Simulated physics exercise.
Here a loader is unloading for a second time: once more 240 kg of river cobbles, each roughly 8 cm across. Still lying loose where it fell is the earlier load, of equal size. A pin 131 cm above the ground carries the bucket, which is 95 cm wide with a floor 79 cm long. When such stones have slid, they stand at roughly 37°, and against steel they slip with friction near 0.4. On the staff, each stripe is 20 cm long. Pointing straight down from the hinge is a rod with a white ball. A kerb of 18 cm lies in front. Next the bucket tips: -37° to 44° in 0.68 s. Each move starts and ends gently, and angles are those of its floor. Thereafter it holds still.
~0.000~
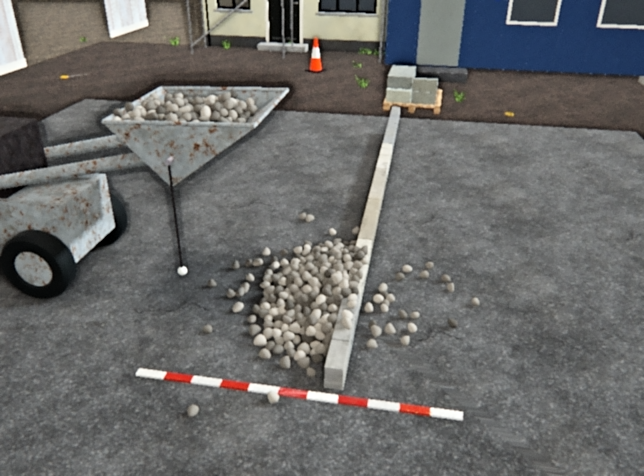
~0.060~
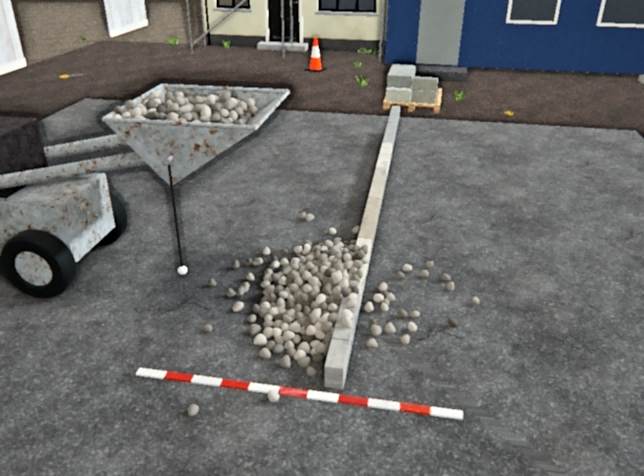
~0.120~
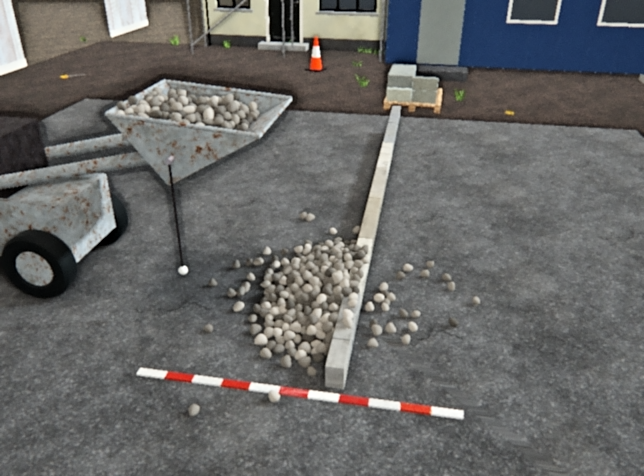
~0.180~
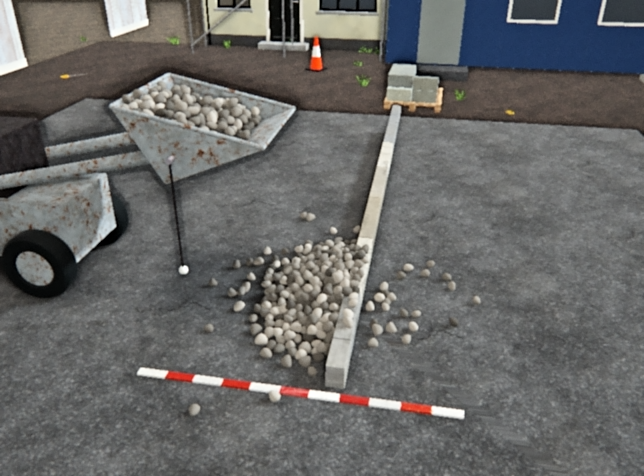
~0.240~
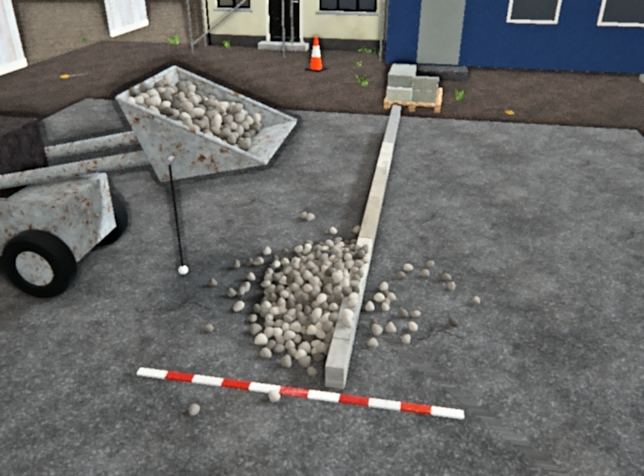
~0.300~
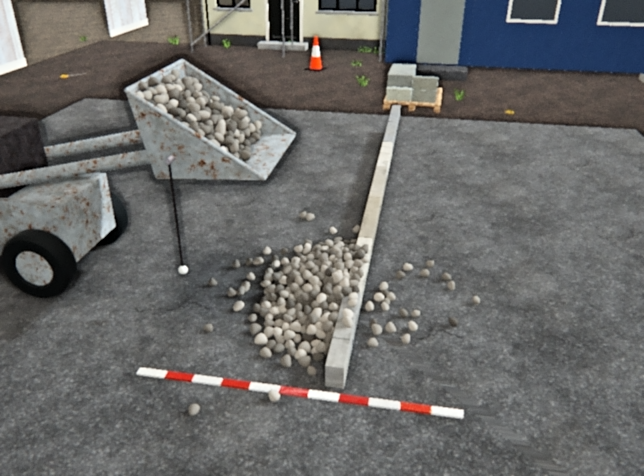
A rusty, pale grey loader bucket full of rounded stones hangs at the left of a grey paved yard, seen from above by a still camera. A loose stone heap lies against a pale kerb behind a red-and-white striped staff, with an orange cone, stacked blocks and a blue building beyond. The bucket steadily tilts its right-hand lip downward while its stones shift inside.
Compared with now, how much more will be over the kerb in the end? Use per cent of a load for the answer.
Close to 5 parts in a hundred.
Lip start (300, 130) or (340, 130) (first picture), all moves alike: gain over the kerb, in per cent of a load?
I'd say close to 30 per cent for one and close to 85 per cent for the other, in that order.
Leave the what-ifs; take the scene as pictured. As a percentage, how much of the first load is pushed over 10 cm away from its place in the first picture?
Roughly 10 percent.
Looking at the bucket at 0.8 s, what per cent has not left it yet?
Roughly 70 parts in a hundred of the load.
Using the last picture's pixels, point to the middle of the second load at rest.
I'd point to about (297, 277).
After 0.5 s the floor is at 31°; in per cent of one load, 100 in the bucket, 94 on this side of the kerb, 6 over the kerb; the foremost stones are at (439, 294).
After 0.8 s the floor is at 44°; in per cent of one load, 70 in the bucket, 125 on this side of the kerb, 6 over the kerb; the foremost stones are at (439, 294).
After 1.1 s the floor is at 44°; in per cent of one load, 8 in the bucket, 185 on this side of the kerb, 6 over the kerb; the foremost stones are at (439, 294).
After 3.6 s the floor is at 44°; in per cent of one load, 0 in the bucket, 190 on this side of the kerb, 10 over the kerb; the foremost stones are at (460, 287). Net gain over the kerb, 5.
